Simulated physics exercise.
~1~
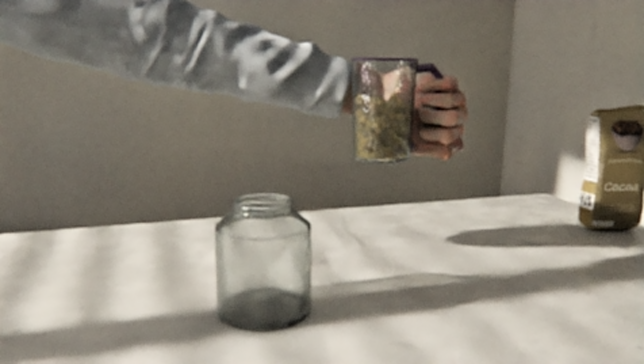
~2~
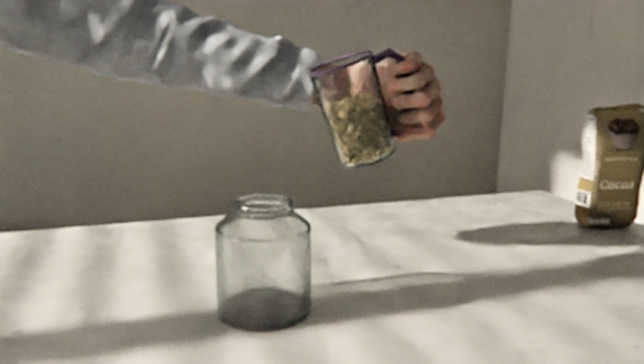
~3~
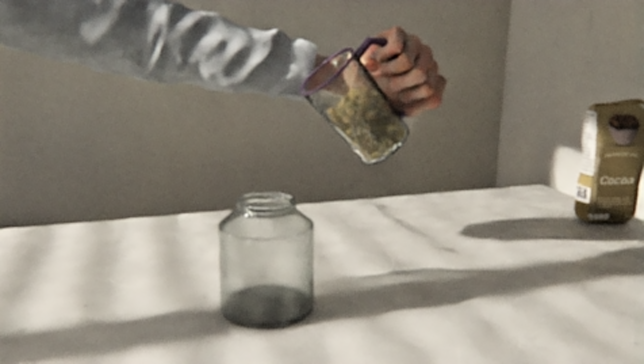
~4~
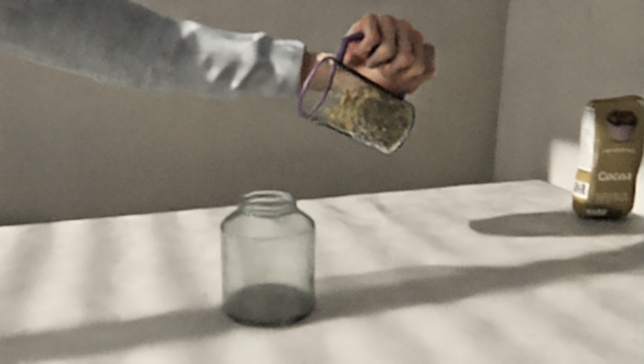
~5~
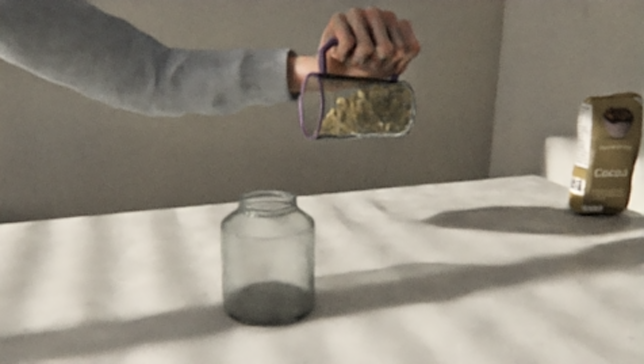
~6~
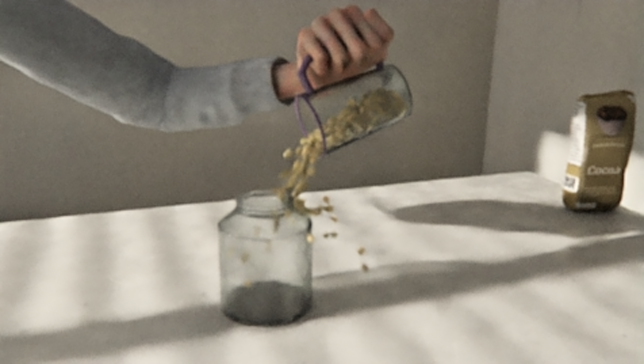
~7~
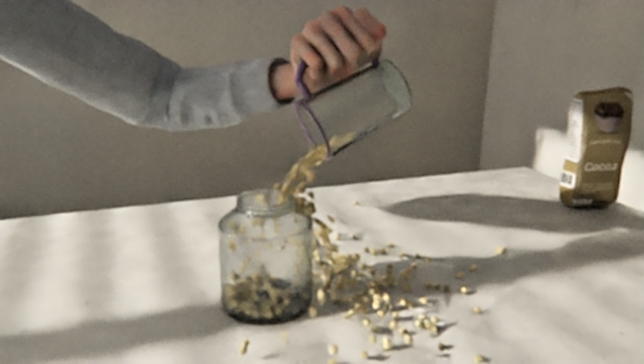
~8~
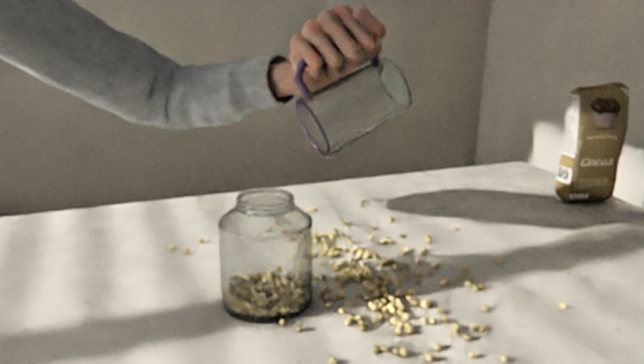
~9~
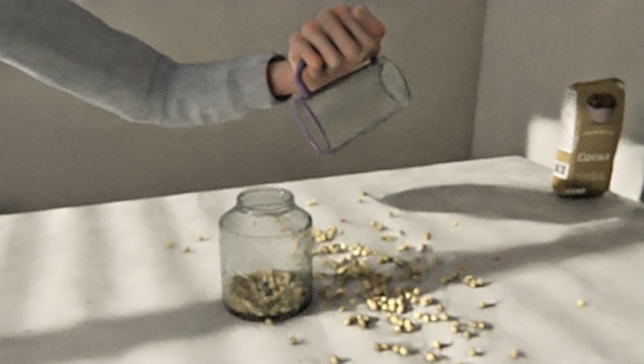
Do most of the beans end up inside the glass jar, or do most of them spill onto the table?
Most of the beans spill onto the table. Only a smaller share lands in the jar, and the cup is left practically empty.
